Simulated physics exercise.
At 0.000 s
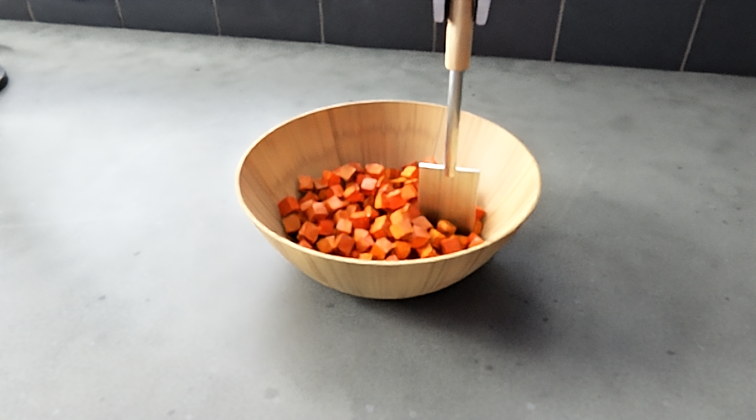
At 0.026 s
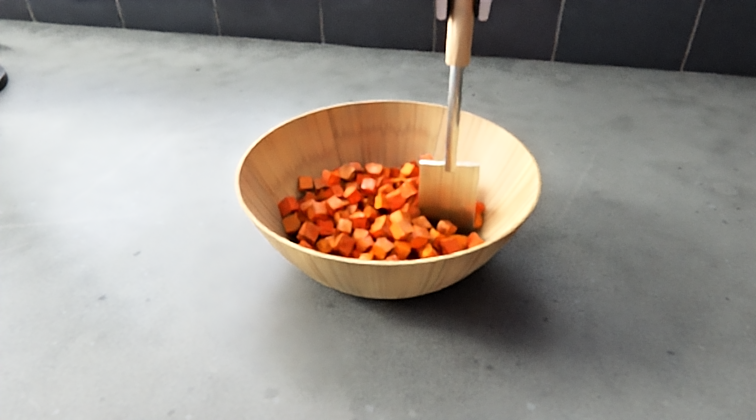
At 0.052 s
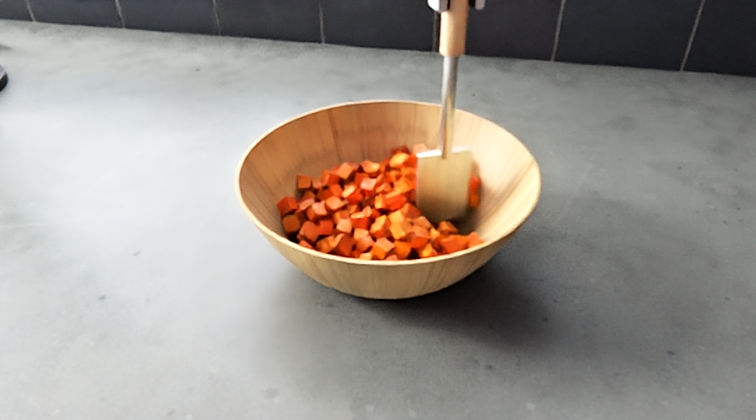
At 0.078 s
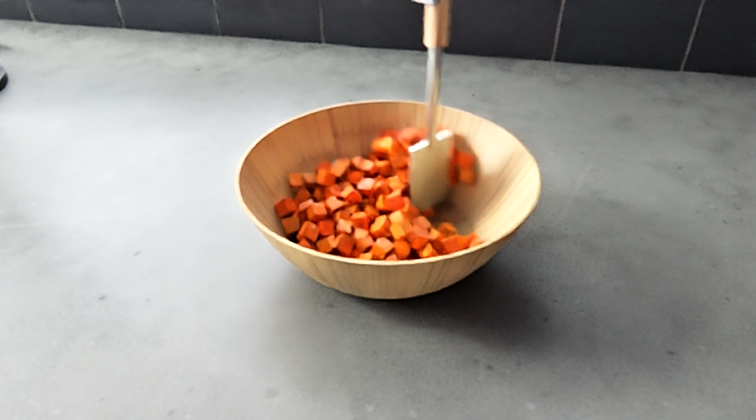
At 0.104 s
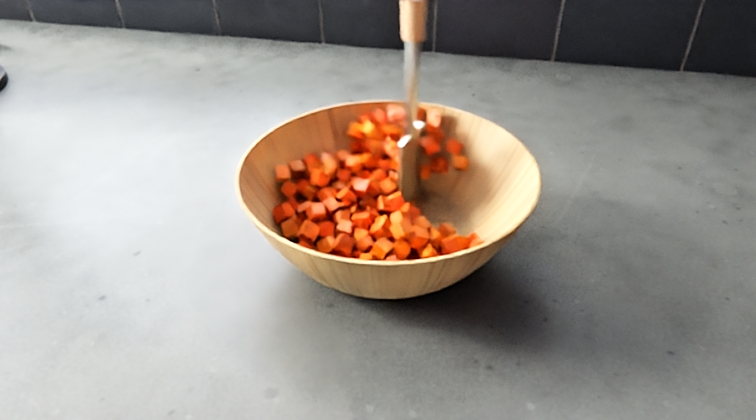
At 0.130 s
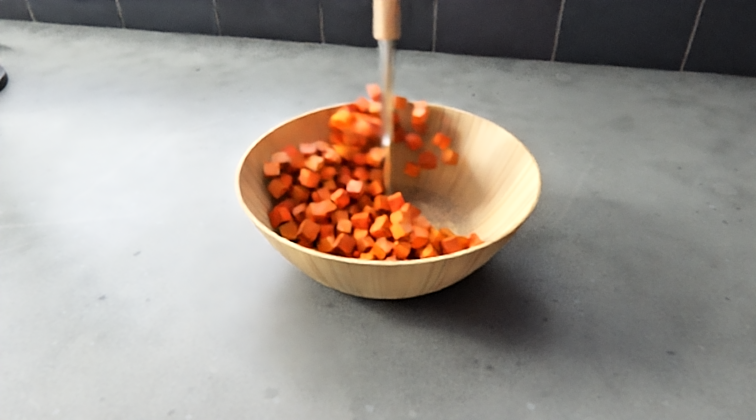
Robot arm sweeping a flat spoon leftward through orange vegetable dice in a wooden bowl, pushing them up toward the back rim.
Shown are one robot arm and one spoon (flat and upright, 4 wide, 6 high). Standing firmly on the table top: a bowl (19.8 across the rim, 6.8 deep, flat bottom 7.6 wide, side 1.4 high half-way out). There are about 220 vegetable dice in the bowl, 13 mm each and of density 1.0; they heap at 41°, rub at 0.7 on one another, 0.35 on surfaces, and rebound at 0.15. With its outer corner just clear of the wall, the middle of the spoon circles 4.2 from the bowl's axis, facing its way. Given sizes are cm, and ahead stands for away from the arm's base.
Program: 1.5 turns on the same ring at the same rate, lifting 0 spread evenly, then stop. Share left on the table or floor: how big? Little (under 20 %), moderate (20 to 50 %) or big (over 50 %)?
Moderate.
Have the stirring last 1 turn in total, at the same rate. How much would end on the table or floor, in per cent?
I'd reckon near 20 per cent.
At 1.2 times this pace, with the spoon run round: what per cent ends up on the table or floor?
I'd say about 40 %.
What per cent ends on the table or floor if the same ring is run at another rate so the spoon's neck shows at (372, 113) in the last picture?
Some 40 per cent.
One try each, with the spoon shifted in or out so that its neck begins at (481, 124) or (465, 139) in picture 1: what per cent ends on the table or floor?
I'd put it at around 40 and 45 percent.
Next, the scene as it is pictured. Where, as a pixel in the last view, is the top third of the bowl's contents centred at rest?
I'd put it at about (301, 240).
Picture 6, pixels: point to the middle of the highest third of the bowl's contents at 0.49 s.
I'd point to about (429, 138).
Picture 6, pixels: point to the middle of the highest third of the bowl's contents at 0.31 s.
I'd point to somewhere close to (388, 238).
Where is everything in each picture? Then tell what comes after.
The first picture shows spoon neck at (451, 148), 0° round; upper third of the load around (384, 207), from x 290 to 475, top at y 165; 225 in the bowl.
The second picture shows spoon neck at (452, 143), 8° round; upper third of the load around (386, 203), from x 290 to 475, top at y 160.
The third picture shows spoon neck at (447, 132), 30° round; upper third of the load around (401, 186), from x 290 to 475, top at y 155.
The fourth picture shows spoon neck at (432, 121), 54° round; upper third of the load around (396, 176), from x 285 to 475, top at y 130.
The fifth picture shows spoon neck at (411, 115), 79° round; upper third of the load around (377, 165), from x 280 to 475, top at y 115.
The sixth picture shows spoon neck at (387, 112), 103° round; upper third of the load around (351, 158), from x 270 to 475, top at y 95; 225 in the bowl.
After 0.31 s, 270° round, highest piece 9 above the table; 200 in the bowl, 5 on the table or floor, 20 in flight or on the tool.
After 0.49 s, 78° round, highest piece 9 above the table; 174 in the bowl, 42 on the table or floor, 9 in flight or on the tool.
After 0.78 s, 180° round, highest piece 8 above the table; 157 in the bowl, 68 on the table or floor.
After 1.48 s, 180° round, highest piece 8 above the table; 157 in the bowl, 68 on the table or floor.
At rest, 157 in the bowl, 68 on the table or floor. That is 30 % on the table or floor.
